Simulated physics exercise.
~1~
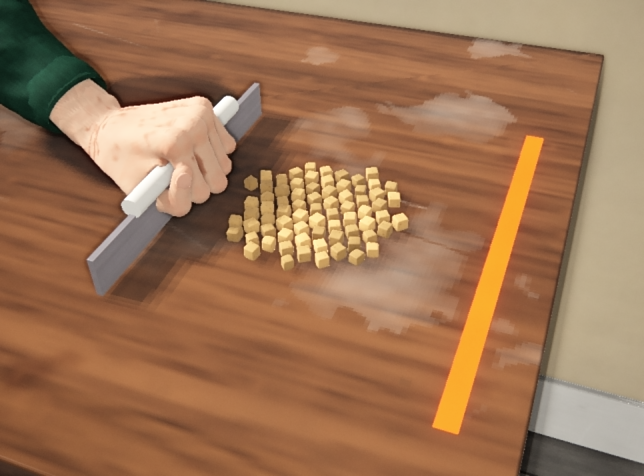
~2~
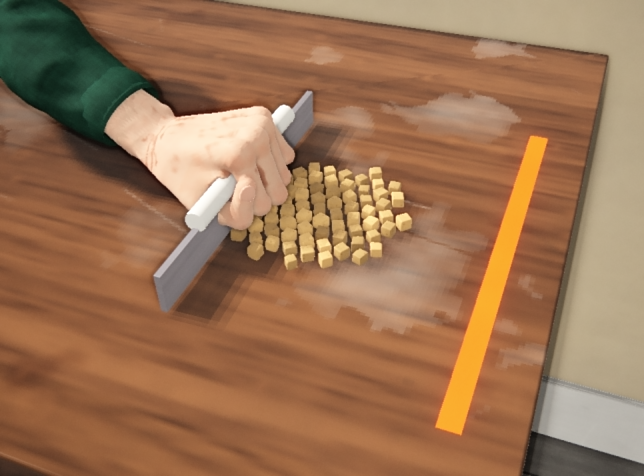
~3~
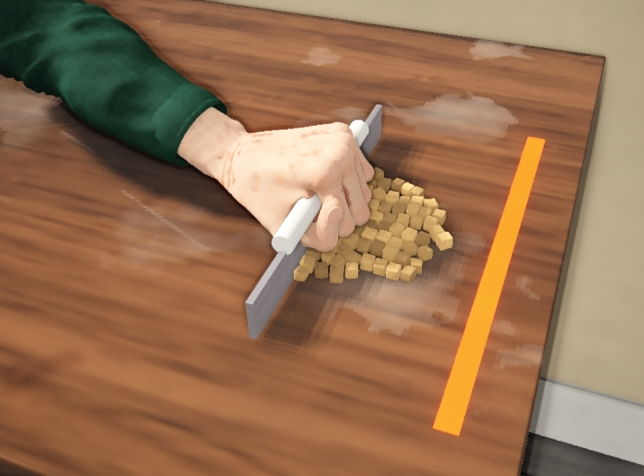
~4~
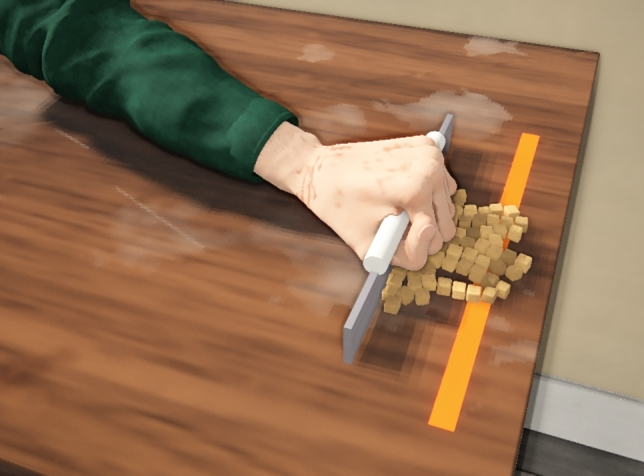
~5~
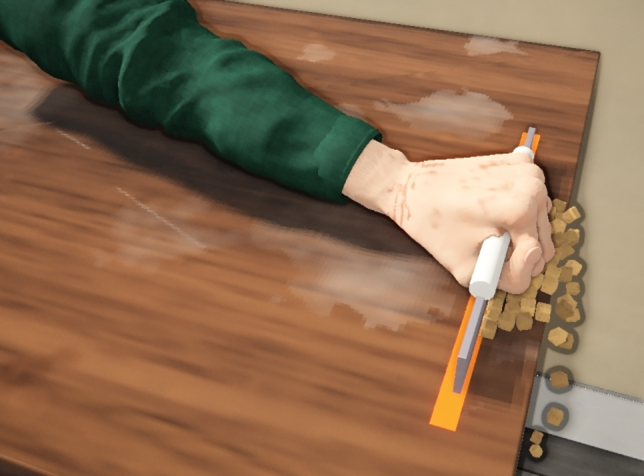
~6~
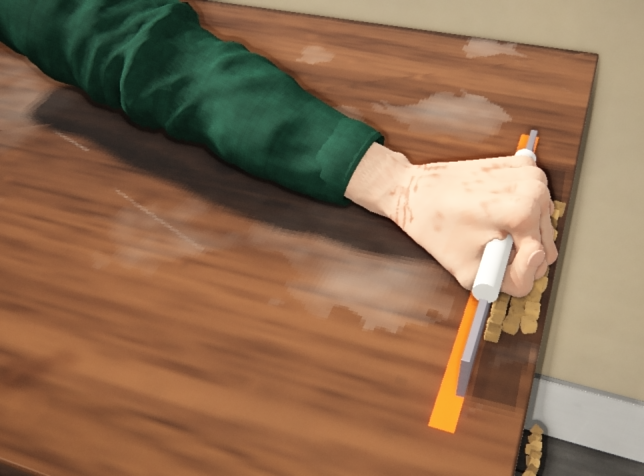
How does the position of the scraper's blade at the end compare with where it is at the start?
At the start the blade is on the left side of the table, to the left of the pile of cubes. At the end it is far to the right, resting at the orange tape near the table's right edge.
A hand in a green sleeve grips a scraper by its white handle and slides the grey blade to the right across a wooden table, toward a loose pile of small tan cubes. The blade reaches the cubes and pushes them along, bunching them together. The heap crosses the strip of orange tape and reaches the right edge of the table, where some cubes tumble over toward the floor. The scraper stops at the orange tape. At the end the hand holds it still there, with part of the heap left on the table beside the edge.
